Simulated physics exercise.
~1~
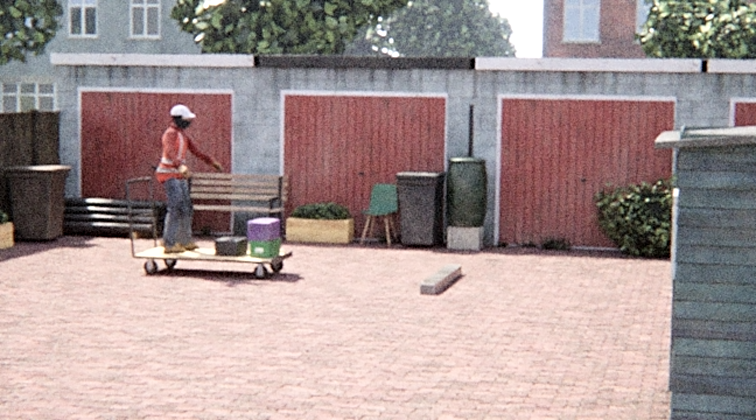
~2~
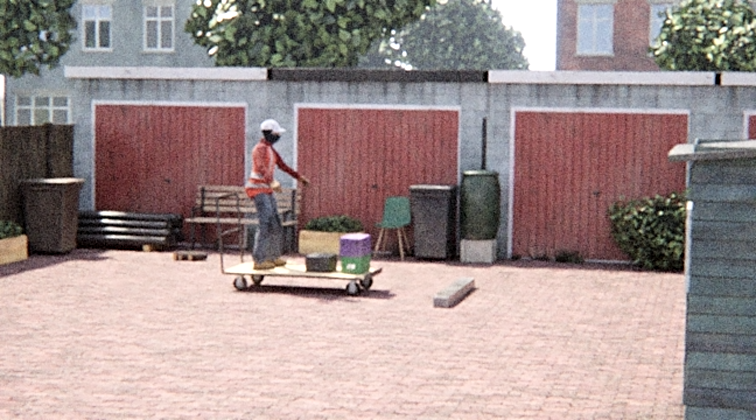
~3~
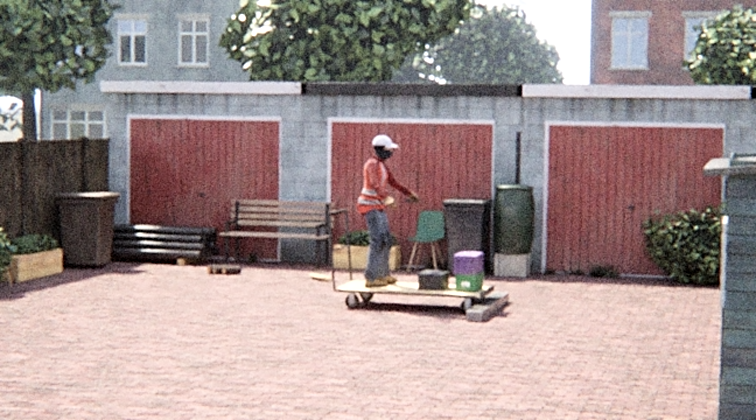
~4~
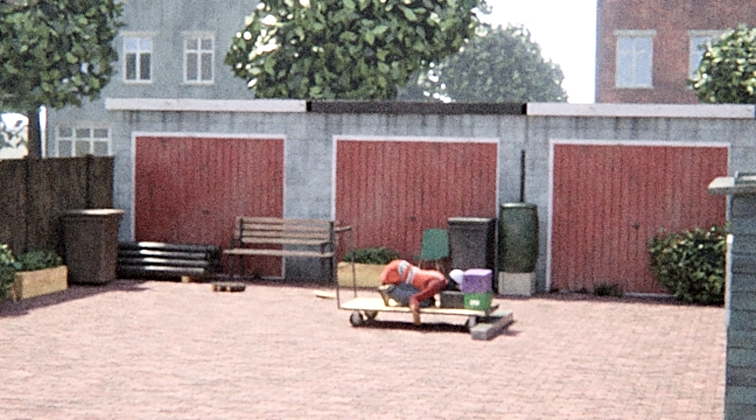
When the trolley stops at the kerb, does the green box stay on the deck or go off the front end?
The green box stays on the deck, near the front end with the purple box still on top of it.
A flat trolley carrying a standing worker in a white cap, orange-red top and blue jeans rolls rightward across a brick-paved yard, seen from across the yard. A small black box sits ahead of the worker, with a purple box stacked on a green one near the front end. Behind are red garage doors, a wooden bench, a green chair and dark bins. The trolley reaches a low grey kerb and stops against it, its deck level. The worker pitches forward and ends slumped low on the deck, one arm hanging over the near side, with the boxes still aboard.
